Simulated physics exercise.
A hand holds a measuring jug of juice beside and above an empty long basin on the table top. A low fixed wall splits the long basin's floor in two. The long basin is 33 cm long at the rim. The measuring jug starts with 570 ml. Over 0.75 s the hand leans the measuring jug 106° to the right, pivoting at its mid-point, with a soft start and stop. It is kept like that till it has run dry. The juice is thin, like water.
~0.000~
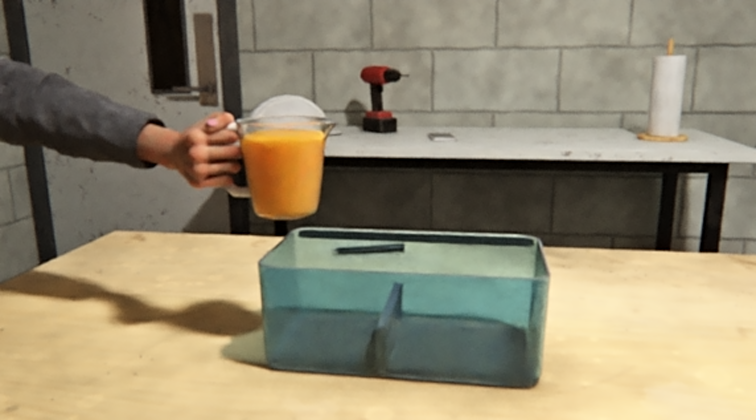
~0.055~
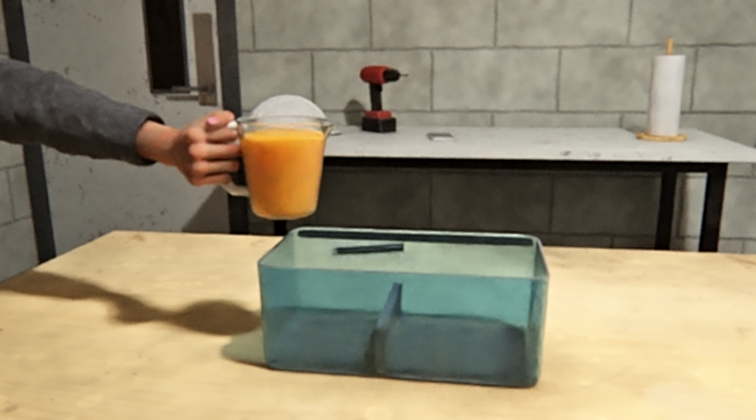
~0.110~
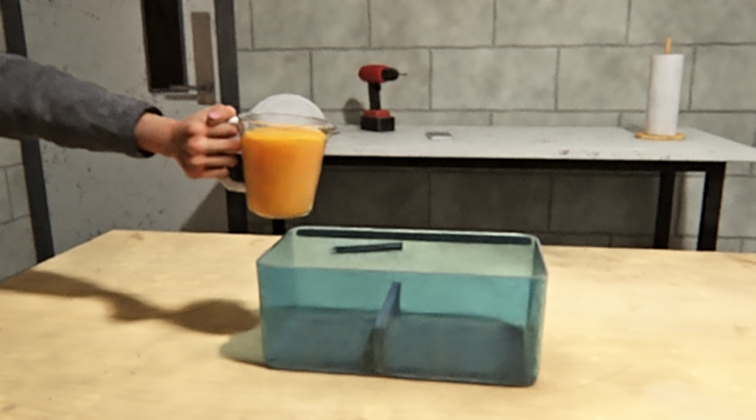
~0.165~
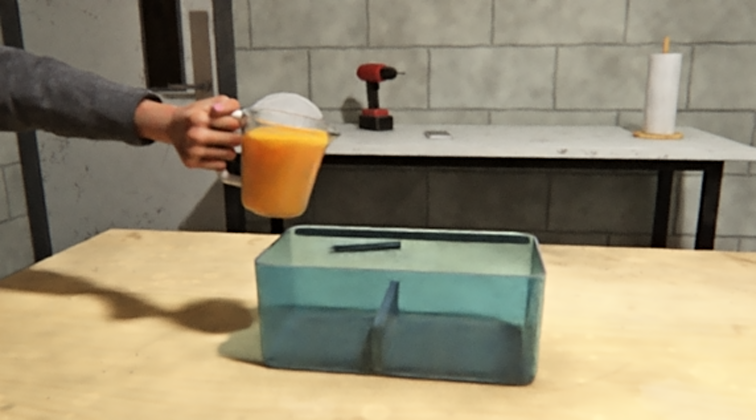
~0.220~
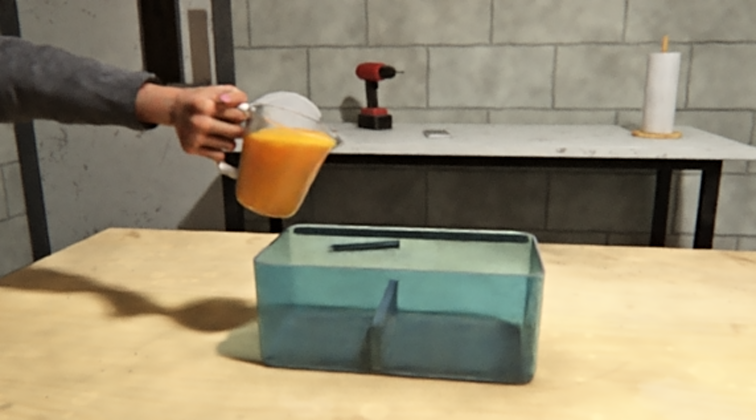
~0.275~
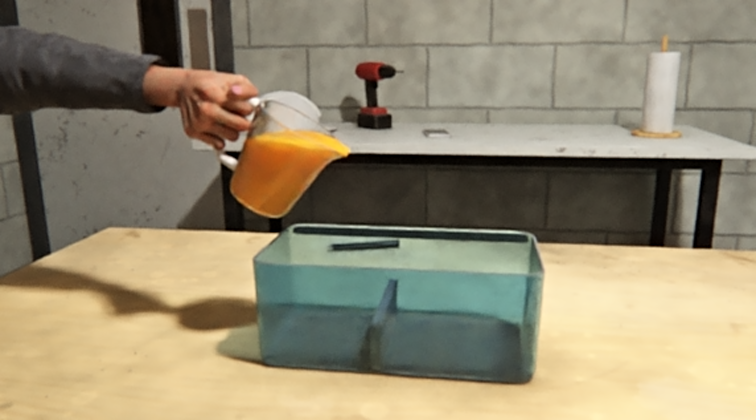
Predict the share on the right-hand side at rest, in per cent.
The far part has some 30 per cent.
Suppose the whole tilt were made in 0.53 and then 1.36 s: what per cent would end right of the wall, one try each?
First 25, then 50 per cent.
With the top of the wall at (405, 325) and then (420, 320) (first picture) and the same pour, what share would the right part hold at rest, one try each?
In turn about 25 and 10 per cent.
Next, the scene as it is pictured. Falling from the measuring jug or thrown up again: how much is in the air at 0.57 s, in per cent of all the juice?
Near 20 in a hundred.
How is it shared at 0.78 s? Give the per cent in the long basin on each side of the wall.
Some 58 per cent left and 28 right.
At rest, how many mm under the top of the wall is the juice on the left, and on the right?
Some 38 mm on the left and 50 mm on the right.
After 0.57 s the tilt is 91° and 51 per cent is still to pour, 11 is left of the wall and 19 right of it.
After 0.78 s the tilt is 106° and 8 per cent is still to pour, 58 is left of the wall and 29 right of it.
After 1.01 s the tilt is 106° and 0 per cent is still to pour, 69 is left of the wall and 30 right of it.
After 1.25 s the tilt is 106° and 0 per cent is still to pour, 70 is left of the wall and 30 right of it.
In the end 70 per cent lies left of the wall, 30 right of it and 1 outside.
